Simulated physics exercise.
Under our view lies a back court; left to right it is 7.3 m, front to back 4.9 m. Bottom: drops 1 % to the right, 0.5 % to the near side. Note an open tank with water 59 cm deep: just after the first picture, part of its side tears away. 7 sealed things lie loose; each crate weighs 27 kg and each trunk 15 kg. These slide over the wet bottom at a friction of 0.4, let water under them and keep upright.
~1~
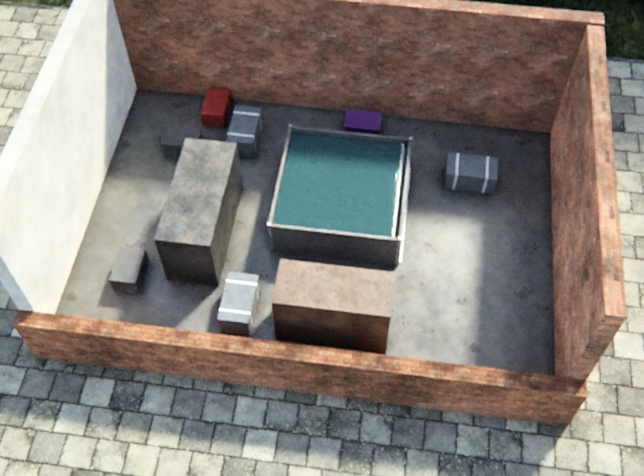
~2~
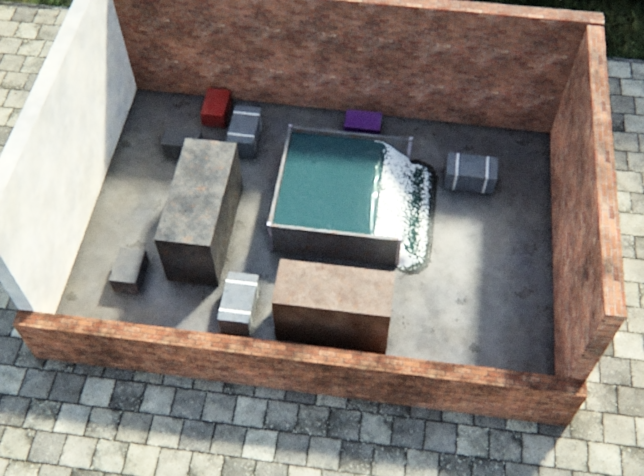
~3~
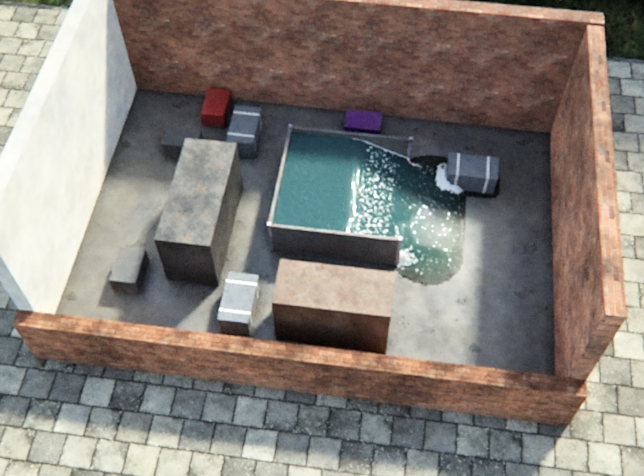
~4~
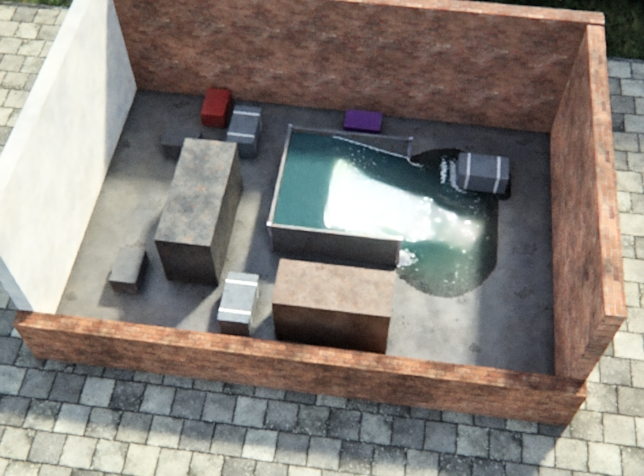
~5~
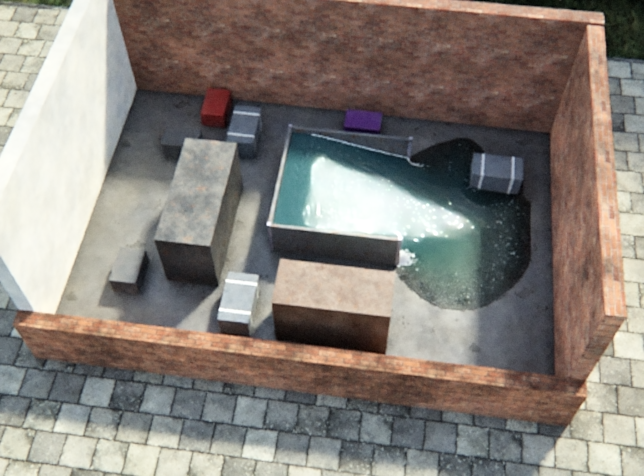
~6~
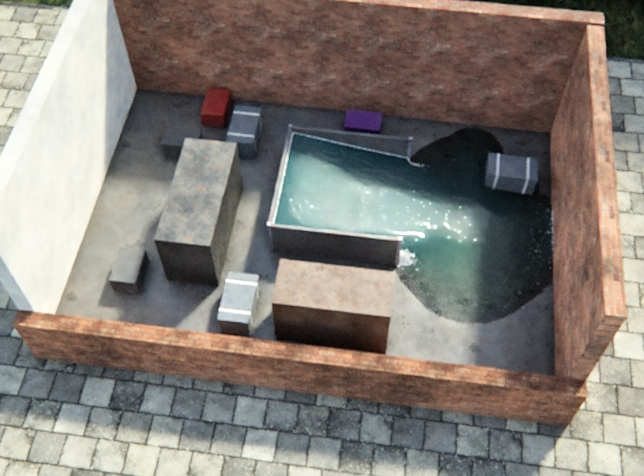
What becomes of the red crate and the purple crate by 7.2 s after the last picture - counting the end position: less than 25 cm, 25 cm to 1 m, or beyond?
Once settled, the red crate lies a bit from the start and the purple crate lies far from the start.
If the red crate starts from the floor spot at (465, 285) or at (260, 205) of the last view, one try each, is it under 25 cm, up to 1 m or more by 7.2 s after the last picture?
Try one: It shifts somewhat. Try two: It hardly moves.
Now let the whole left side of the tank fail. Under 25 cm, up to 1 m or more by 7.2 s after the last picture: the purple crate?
In that case the purple crate holds its place.
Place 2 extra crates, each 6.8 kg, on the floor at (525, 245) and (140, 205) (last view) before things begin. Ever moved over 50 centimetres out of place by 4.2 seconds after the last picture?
In that order: More, short of it.
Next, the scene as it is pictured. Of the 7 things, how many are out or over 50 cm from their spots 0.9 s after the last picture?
My count gives 1.
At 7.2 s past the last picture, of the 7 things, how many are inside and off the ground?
The number is 2.
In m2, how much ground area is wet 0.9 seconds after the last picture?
The covered patch comes to about 14 m2.
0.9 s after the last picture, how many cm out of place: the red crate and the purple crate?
0 and 0 cm or so by then.
Then, 0.9 s after the last picture the red crate is near (215, 102), 0.0 m from its start, aground; the purple crate is near (363, 120), 0.0 m from its start, aground; 1 afloat.
Then, 2.8 s after the last picture the red crate is near (215, 102), 0.0 m from its start, aground; the purple crate is near (351, 120), 0.2 m from its start, aground; 1 afloat.
Then, 4.8 s after the last picture the red crate is near (193, 103), 0.4 m from its start, aground; the purple crate is near (259, 125), 1.8 m from its start, aground; 1 afloat.
Then, 7.2 s after the last picture the red crate is near (180, 107), 0.6 m from its start, aground; the purple crate is near (255, 129), 1.8 m from its start, aground; 2 afloat.
